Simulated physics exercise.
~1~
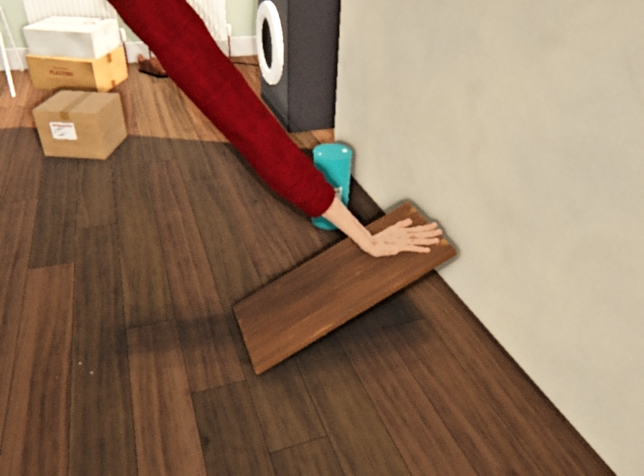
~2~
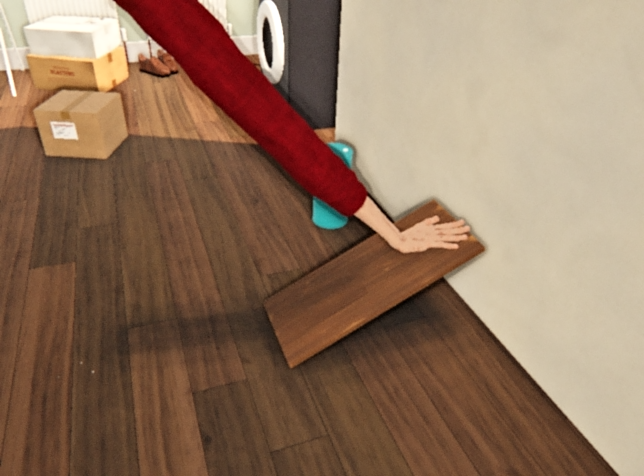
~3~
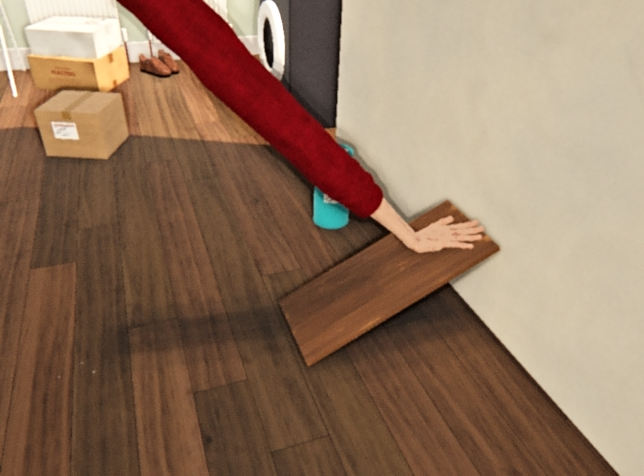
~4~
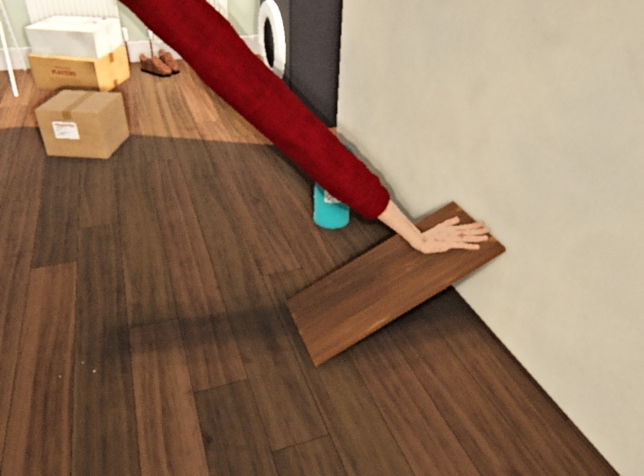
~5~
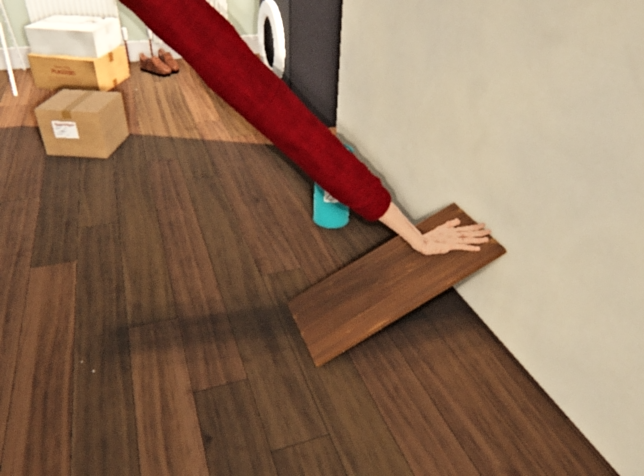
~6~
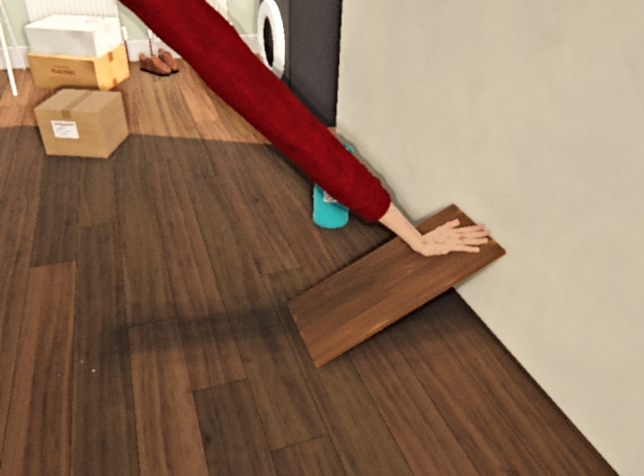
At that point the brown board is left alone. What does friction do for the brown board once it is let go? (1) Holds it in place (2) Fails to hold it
Answer: 2.
Then, 0.30 s on from there, brown board sunk by 18° near (378, 306).
Then, 0.40 s on from there, brown board sunk by 27° near (375, 312).
In the end, moved from the start, brown board; turquoise canister unmoved. At the end, from the last picture's camera, brown board near (374, 317). The board slides down.
